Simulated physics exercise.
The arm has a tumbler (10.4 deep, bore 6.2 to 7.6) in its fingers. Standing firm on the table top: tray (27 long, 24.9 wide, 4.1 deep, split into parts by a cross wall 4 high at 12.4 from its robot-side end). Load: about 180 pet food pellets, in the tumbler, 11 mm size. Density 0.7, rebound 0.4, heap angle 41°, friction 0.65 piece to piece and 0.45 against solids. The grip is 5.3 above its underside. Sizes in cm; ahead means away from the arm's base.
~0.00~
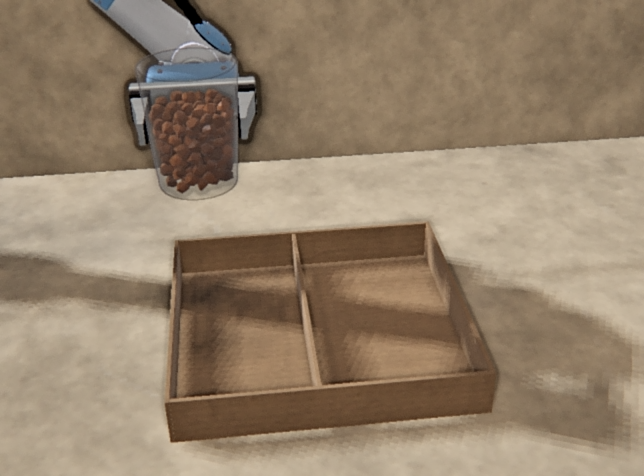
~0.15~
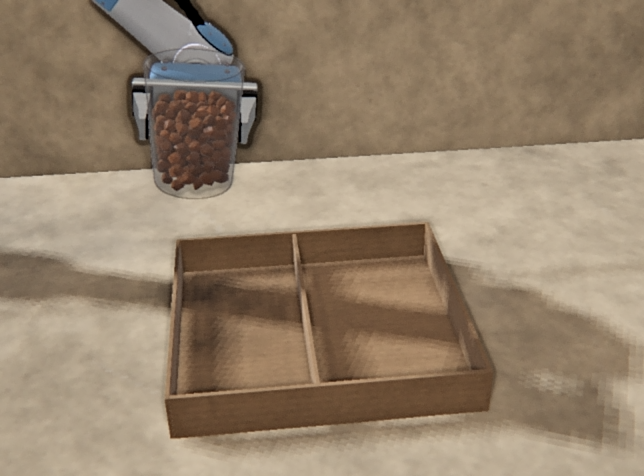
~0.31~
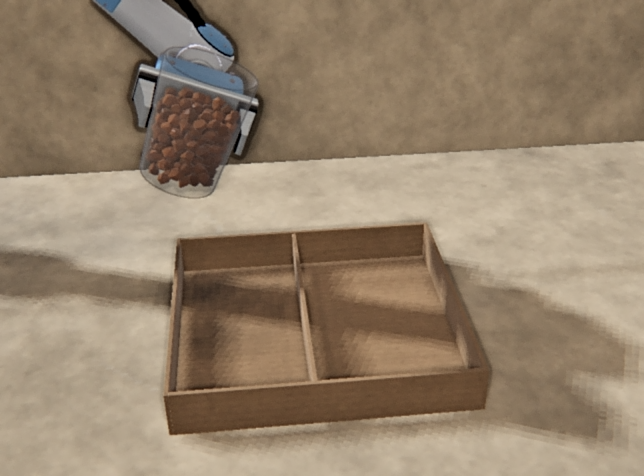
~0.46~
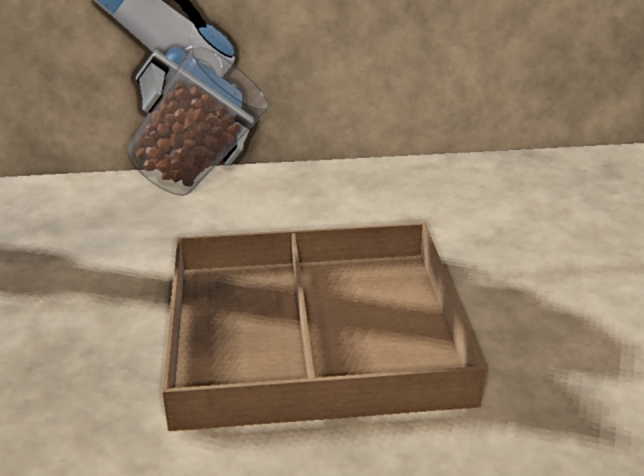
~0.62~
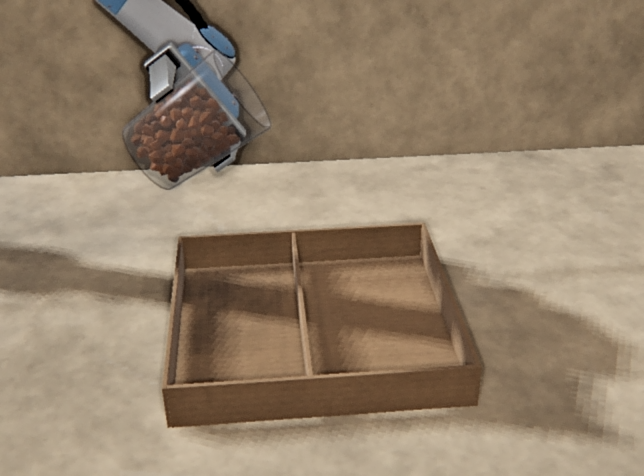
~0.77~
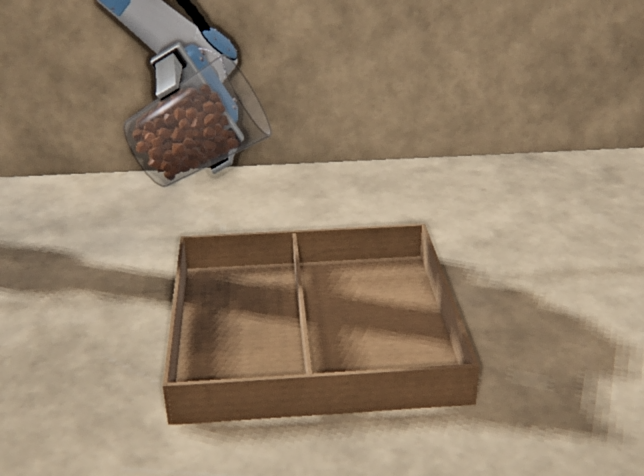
Robot arm tilting a clear tumbler of brown pellets steadily over to one side, above and behind a divided wooden tray.
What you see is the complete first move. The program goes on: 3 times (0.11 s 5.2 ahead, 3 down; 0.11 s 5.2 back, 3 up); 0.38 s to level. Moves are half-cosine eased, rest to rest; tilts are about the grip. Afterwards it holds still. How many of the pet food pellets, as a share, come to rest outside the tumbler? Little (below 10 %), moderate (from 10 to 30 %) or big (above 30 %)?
Answer: Moderate; from 10 to 30 % of the pet food pellets finish outside the tumbler.
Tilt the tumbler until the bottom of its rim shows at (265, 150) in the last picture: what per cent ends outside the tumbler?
Some 45 per cent.
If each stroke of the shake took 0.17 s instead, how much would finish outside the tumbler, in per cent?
Then about 0 per cent.
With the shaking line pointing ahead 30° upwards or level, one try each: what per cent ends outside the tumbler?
Some 80 and 45 per cent.
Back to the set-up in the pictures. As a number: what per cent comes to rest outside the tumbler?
About 15 per cent.
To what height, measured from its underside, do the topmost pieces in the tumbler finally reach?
Roughly 9.0 cm.
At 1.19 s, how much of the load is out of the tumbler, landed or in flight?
Near 10 per cent so far.
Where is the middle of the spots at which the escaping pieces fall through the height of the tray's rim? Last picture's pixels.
Around (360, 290).
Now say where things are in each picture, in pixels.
The first frame shows the tumbler middle at (193, 127), level; upper third of the load around (192, 115), from x 155 to 230, top at y 95; 184 in the tumbler.
The second frame shows the tumbler middle at (194, 127), tilted 6° forward; upper third of the load around (193, 114), from x 160 to 230, top at y 95.
The third frame shows the tumbler middle at (194, 127), tilted 21° forward; upper third of the load around (191, 115), from x 150 to 235, top at y 95.
The fourth frame shows the tumbler middle at (193, 126), tilted 40° forward; upper third of the load around (188, 114), from x 140 to 235, top at y 90.
The fifth frame shows the tumbler middle at (193, 125), tilted 55° forward; upper third of the load around (187, 114), from x 135 to 235, top at y 85.
The sixth frame shows the tumbler middle at (195, 126), tilted 61° forward; upper third of the load around (191, 114), from x 135 to 235, top at y 90; 184 in the tumbler.
After 1.19 s, tilted 61° forward, highest piece 25 above the table; 167 in the tumbler, 5 in the far-side part, 3 in the robot-side part, 9 in flight or on a rim.
After 1.60 s, tilted 35° forward, highest piece 25 above the table; 153 in the tumbler, 21 in the far-side part, 8 in the robot-side part, 1 on the table or floor, 1 in flight or on a rim.
After 2.01 s, level, highest piece 27 above the table; 153 in the tumbler, 21 in the far-side part, 8 in the robot-side part, 2 on the table or floor.
After 3.06 s, level, highest piece 27 above the table; 153 in the tumbler, 21 in the far-side part, 8 in the robot-side part, 2 on the table or floor.
In the end, 153 in the tumbler, 21 in the far-side part, 8 in the robot-side part, 2 on the table or floor. That is 17 % outside the tumbler.
